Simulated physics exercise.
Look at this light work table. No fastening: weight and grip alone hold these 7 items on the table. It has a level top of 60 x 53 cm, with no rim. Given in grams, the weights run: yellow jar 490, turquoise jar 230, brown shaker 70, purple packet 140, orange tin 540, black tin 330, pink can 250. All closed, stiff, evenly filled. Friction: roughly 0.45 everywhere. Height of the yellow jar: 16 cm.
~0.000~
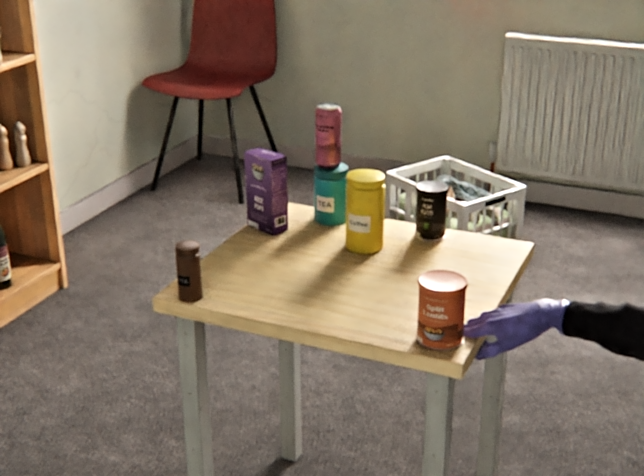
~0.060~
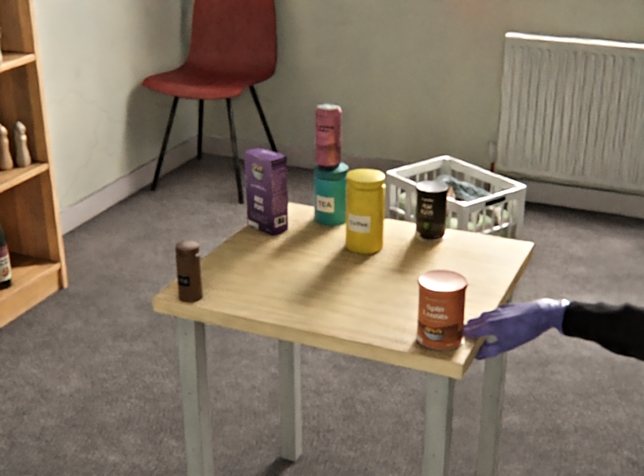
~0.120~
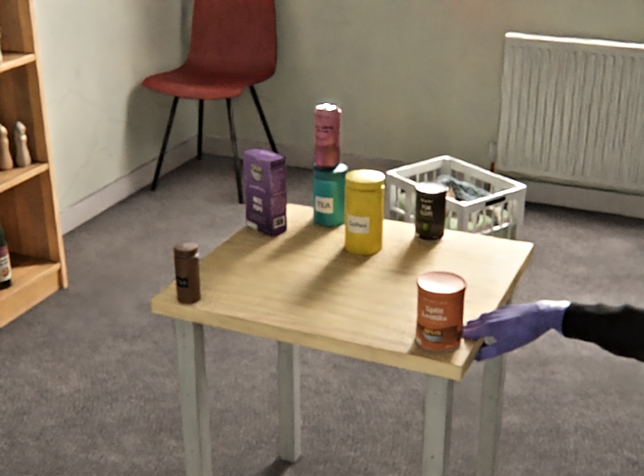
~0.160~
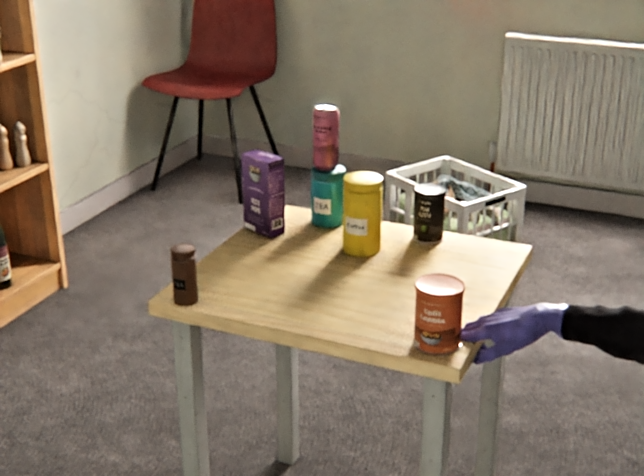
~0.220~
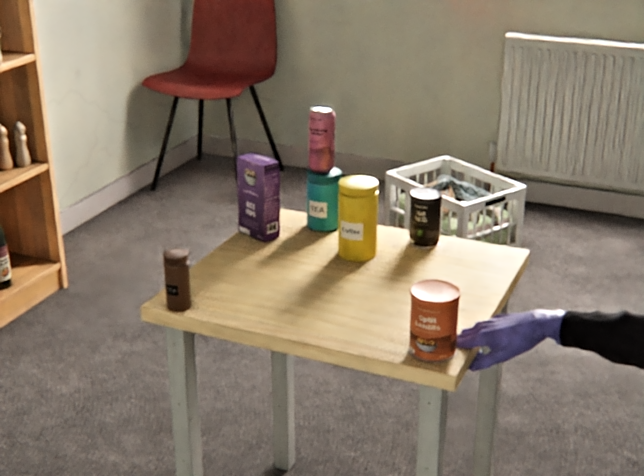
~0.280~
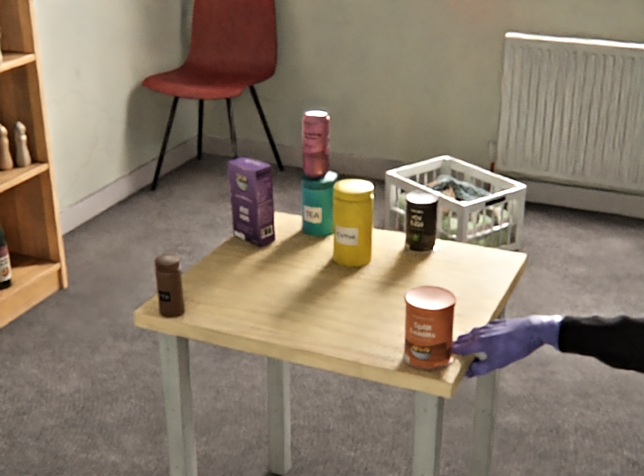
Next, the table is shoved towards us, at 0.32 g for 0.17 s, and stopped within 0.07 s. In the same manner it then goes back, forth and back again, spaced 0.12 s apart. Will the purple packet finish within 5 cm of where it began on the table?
No, it goes further.
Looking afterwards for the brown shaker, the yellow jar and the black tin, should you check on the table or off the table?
When everything stops, the brown shaker is out of bounds, the yellow jar is still in bounds, and the black tin is still in bounds.
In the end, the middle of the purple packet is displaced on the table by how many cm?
Displacement: Approx. 14 cm.
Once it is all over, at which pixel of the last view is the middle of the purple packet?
Roughly at pixel (223, 235).
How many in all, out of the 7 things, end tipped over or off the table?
Total count: 4.
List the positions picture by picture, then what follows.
The first frame shows purple packet (267, 191); yellow jar (365, 211).
The second frame shows brown shaker (189, 271); orange tin (441, 310).
The third frame shows table along by 1 cm; black tin (430, 212); pink can (327, 137).
The fourth frame shows table along by 2 cm; yellow jar (362, 214); turquoise jar (328, 195).
The fifth frame shows table along by 4 cm; pink can (322, 140); brown shaker (177, 280).
The sixth frame shows table along by 6 cm; purple packet (252, 201); black tin (421, 222).
Around 0.58 s, table along by 2 cm; brown shaker now off the table; purple packet on its side near (219, 239); pink can at 41° to upright.
Around 0.88 s, table along by 2 cm; purple packet on its side near (219, 238); pink can on its side; turquoise jar on its side.
Finally (2.0 s), off the table, brown shaker; on their side or leaning hard on the table, turquoise jar, purple packet and pink can; the other 3 still in place (within 5 cm). In the last view, purple packet near (223, 235).
